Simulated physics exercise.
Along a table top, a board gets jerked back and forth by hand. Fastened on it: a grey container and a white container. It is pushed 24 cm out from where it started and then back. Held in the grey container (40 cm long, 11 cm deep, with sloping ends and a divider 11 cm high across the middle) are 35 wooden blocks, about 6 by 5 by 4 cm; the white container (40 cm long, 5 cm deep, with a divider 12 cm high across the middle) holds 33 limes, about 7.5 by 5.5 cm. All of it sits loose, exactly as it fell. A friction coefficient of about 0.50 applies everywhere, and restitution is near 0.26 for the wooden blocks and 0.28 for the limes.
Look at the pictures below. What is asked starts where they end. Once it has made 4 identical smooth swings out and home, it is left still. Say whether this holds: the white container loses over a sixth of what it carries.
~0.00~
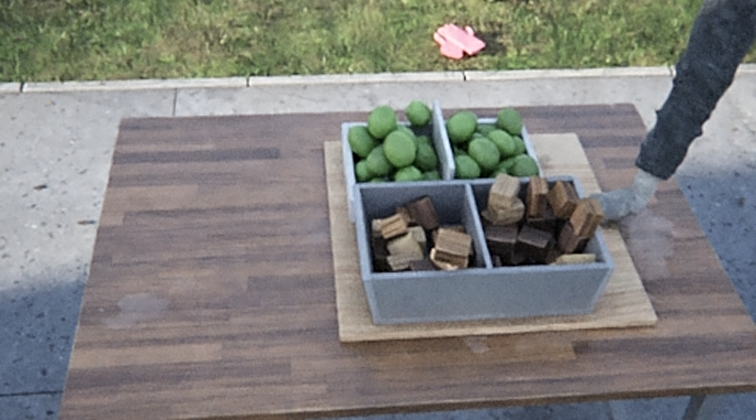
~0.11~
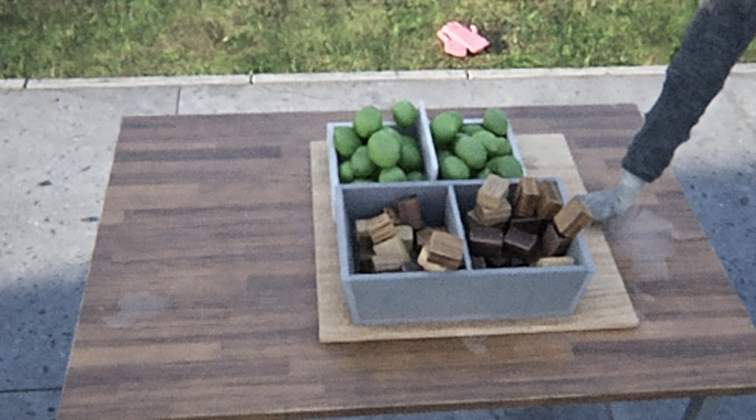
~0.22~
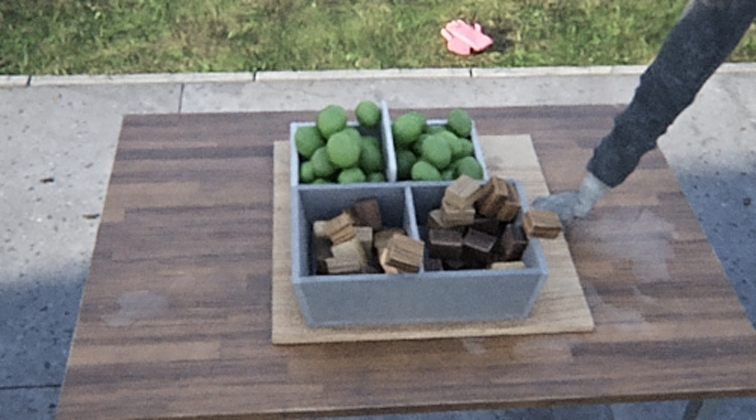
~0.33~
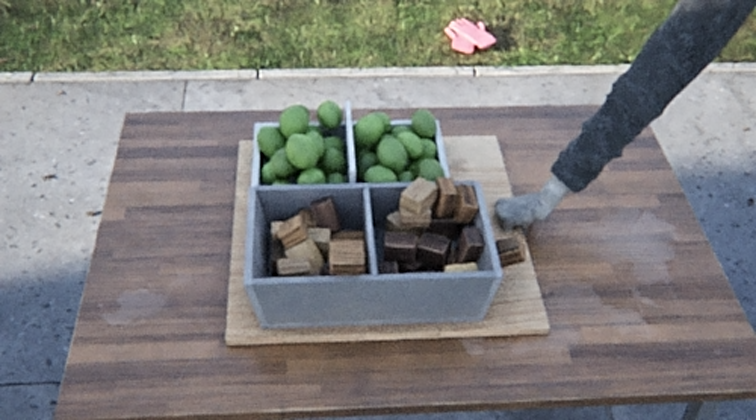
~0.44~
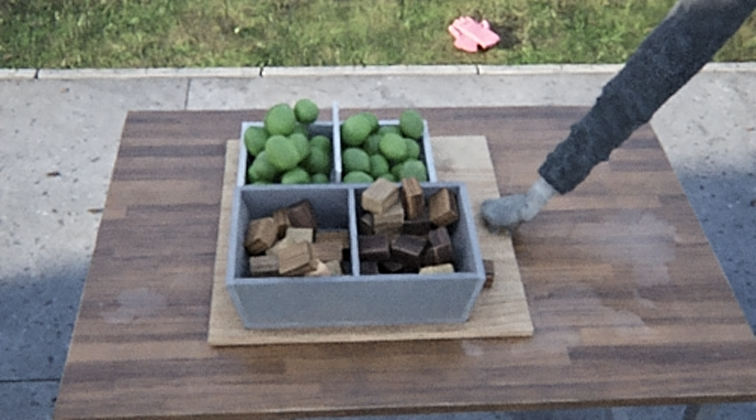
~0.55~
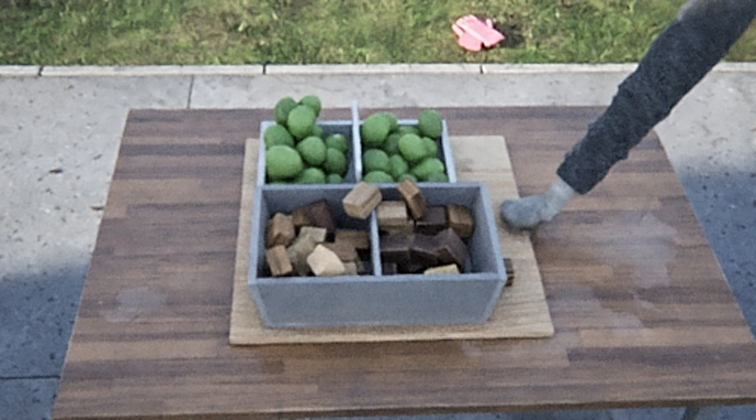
It holds.
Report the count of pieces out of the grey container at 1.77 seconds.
Out so far from the grey container: Around 1.
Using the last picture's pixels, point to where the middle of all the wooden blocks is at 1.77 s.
Centre: About (453, 260) px.
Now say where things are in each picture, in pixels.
In the first picture (places track the rim corner closest to us here, unless another is named; the camera moves round a little), white container (by its farthest rim corner) (516, 120); grey container (370, 277); 0 cm along; all still inside.
The second picture shows white container (503, 120); grey container (349, 278); 4 cm along.
The third picture shows white container (467, 121); grey container (300, 280); 12 cm along; 1 out, the lowest block at (542, 224).
The fourth picture shows white container (432, 122); grey container (251, 281); 21 cm along; 1 out, the lowest block at (508, 252).
The fifth picture shows white container (421, 122); grey container (233, 282); 24 cm along; 1 out, the lowest block at (478, 273).
The sixth picture shows white container (439, 122); grey container (256, 281); 20 cm along; 2 out, the lowest block at (497, 272).
After 1.09 s, the grey container is down by 1 of 35 and the white container is down by 3 of 33.
After 1.77 s, the grey container is down by 1 of 35 and the white container is down by 6 of 33.
After 2.73 s, the grey container is down by 1 of 35 and the white container is down by 8 of 33.
When it is over (at 3.95 s), the grey container is down by 1 of 35 and the white container is down by 9 of 33. Asked share, 9 of 33, 27 per cent.
